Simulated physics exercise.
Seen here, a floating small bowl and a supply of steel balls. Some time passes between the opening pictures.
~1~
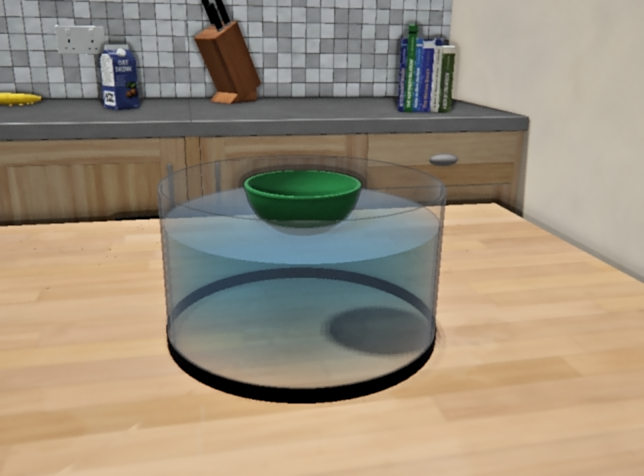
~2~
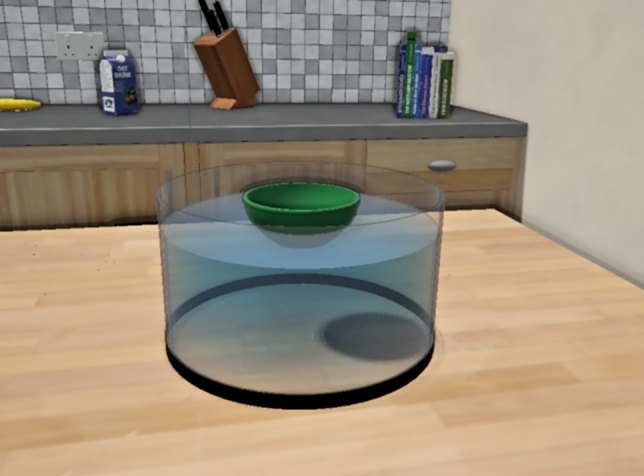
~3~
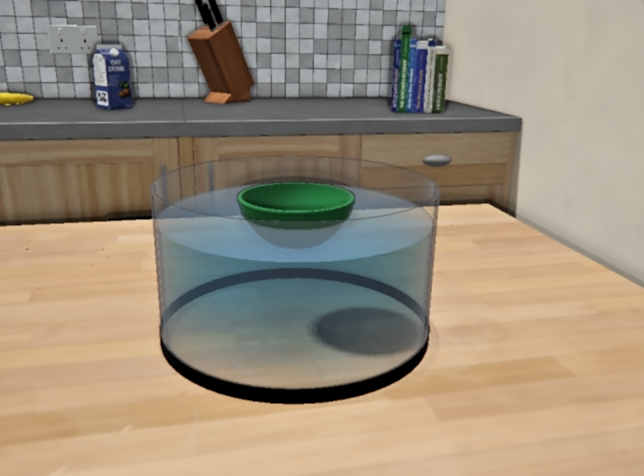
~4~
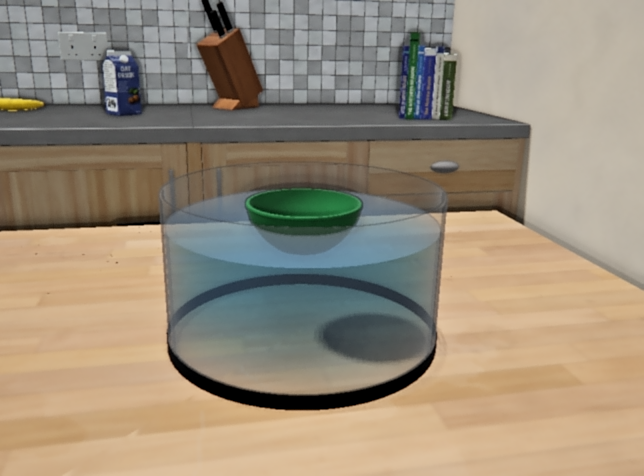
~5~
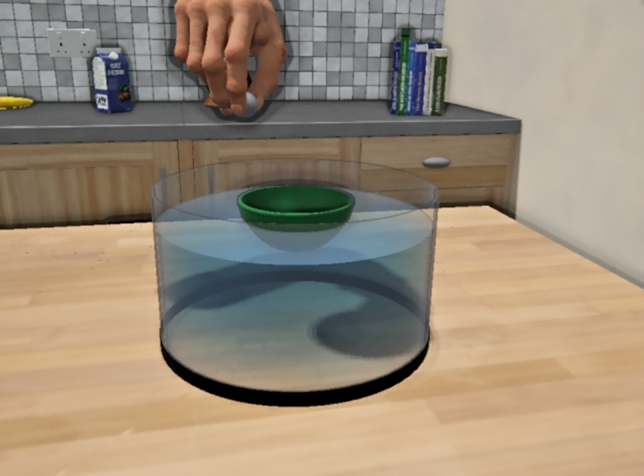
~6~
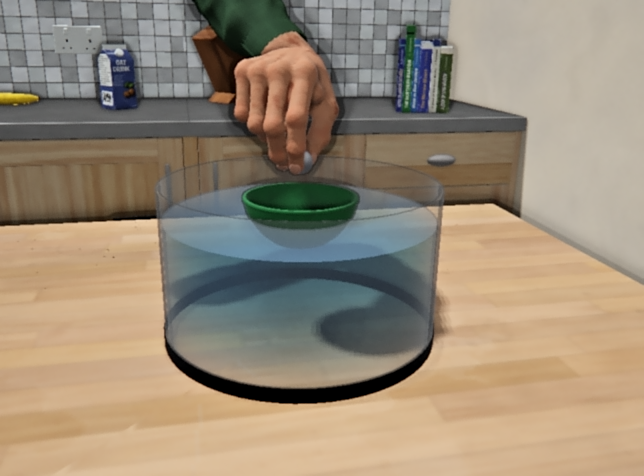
The clip shows a green bowl floating in a clear round tank of water on a wooden table, sitting slightly lower after the opening view; then a hand holding a small ball enters and moves down to just above the bowl.
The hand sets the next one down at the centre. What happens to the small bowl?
With one more the small bowl stays afloat.
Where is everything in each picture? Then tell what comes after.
In the first frame, small bowl (303, 184) empty; about two thirds of its side above the surface.
In the second frame, small bowl (302, 198) with one aboard; about half of its side above the surface.
In the third frame, small bowl (296, 198) with two aboard; about a third of its side above the surface.
In the fourth frame, small bowl (304, 204) with two aboard; about a third of its side above the surface.
In the fifth frame, small bowl (296, 201) with two aboard; about a third of its side above the surface; the next steel ball in the hand at (245, 105).
In the sixth frame, small bowl (301, 198) with two aboard; about a third of its side above the surface; the next steel ball in the hand at (301, 162).
Shortly, the steel ball is in and the small bowl dips.
Then, it steadies; about a third of its side above the surface.
At the finish, the small bowl floats; about a third of its side above the surface.
